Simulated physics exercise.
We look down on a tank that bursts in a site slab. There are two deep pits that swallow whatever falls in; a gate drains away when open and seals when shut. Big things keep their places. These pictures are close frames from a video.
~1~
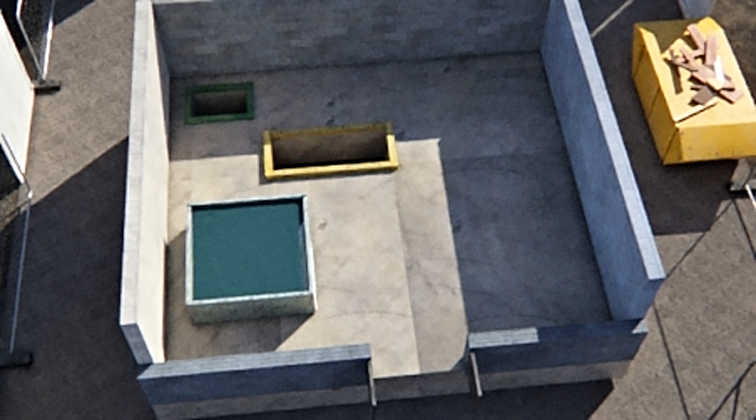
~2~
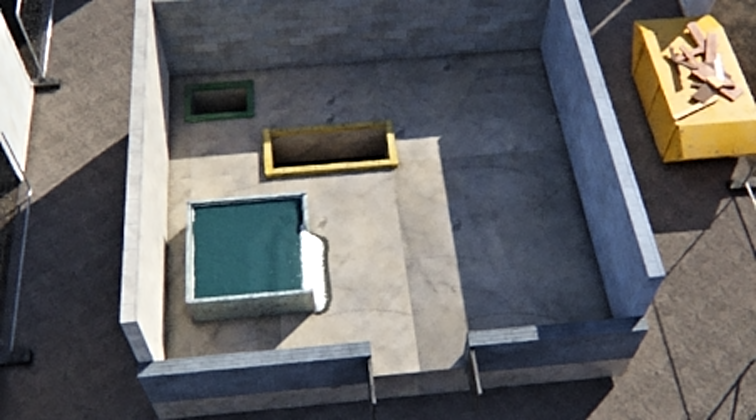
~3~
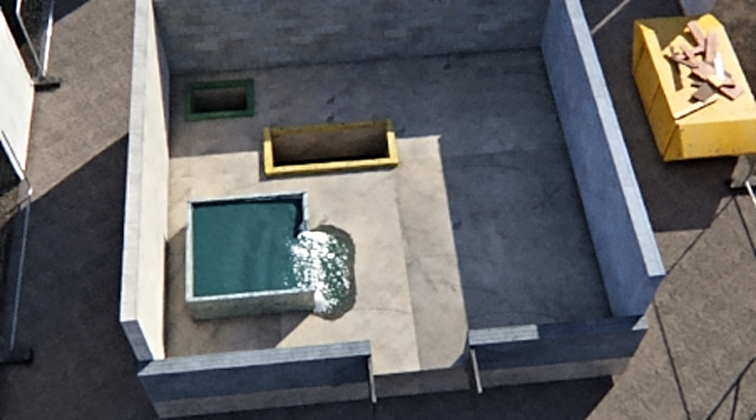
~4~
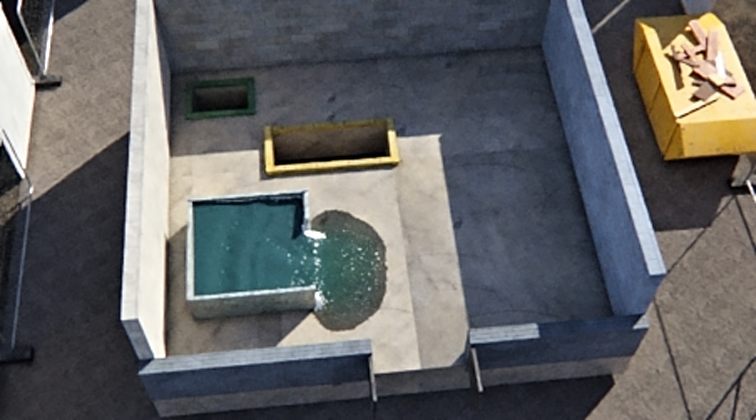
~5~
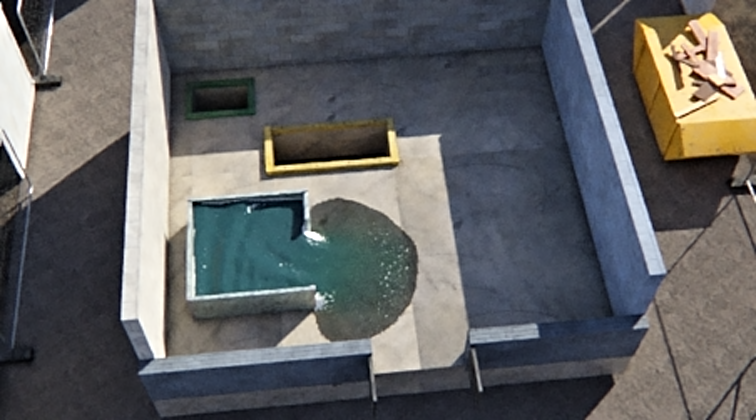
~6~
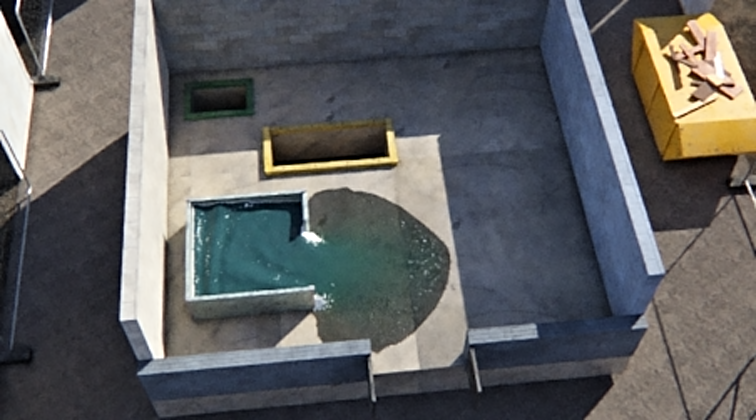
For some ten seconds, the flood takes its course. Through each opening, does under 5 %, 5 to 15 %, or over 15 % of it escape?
Escaping: Through the gate, over 15 %; through the green pit, under 5 %; through the yellow pit, under 5 %.
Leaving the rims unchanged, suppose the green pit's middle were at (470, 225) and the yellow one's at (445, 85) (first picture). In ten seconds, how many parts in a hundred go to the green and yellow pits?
Split: Green 12 %, yellow 0 %.
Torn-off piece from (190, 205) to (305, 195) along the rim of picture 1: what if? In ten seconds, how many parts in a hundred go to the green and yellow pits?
Shares: Green at 30 percent, yellow at 12 percent.
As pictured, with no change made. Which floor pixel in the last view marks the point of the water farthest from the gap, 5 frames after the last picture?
The front should reach about (572, 262).
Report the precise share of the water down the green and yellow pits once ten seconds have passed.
Roughly 0 %, then roughly 0 %.
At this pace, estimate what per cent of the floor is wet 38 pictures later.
About 55 percent.
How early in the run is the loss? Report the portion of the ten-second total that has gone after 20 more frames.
About 40 %.
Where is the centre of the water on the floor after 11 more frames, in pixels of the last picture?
It is near (352, 266).
A moment on, water covers 30 % of the floor; the gate 0 %, the green pit 0 %, the yellow pit 0 %.
Next, water covers 40 % of the floor; the gate 4 %, the green pit 0 %, the yellow pit 0 %.
Then, water covers 50 % of the floor; the gate 8 %, the green pit 0 %, the yellow pit 0 %.
Later, water covers 55 % of the floor; the gate 12 %, the green pit 0 %, the yellow pit 0 %.
In the end, water covers 80 % of the floor; the gate 20 %, the green pit 0 %, the yellow pit 0 %.
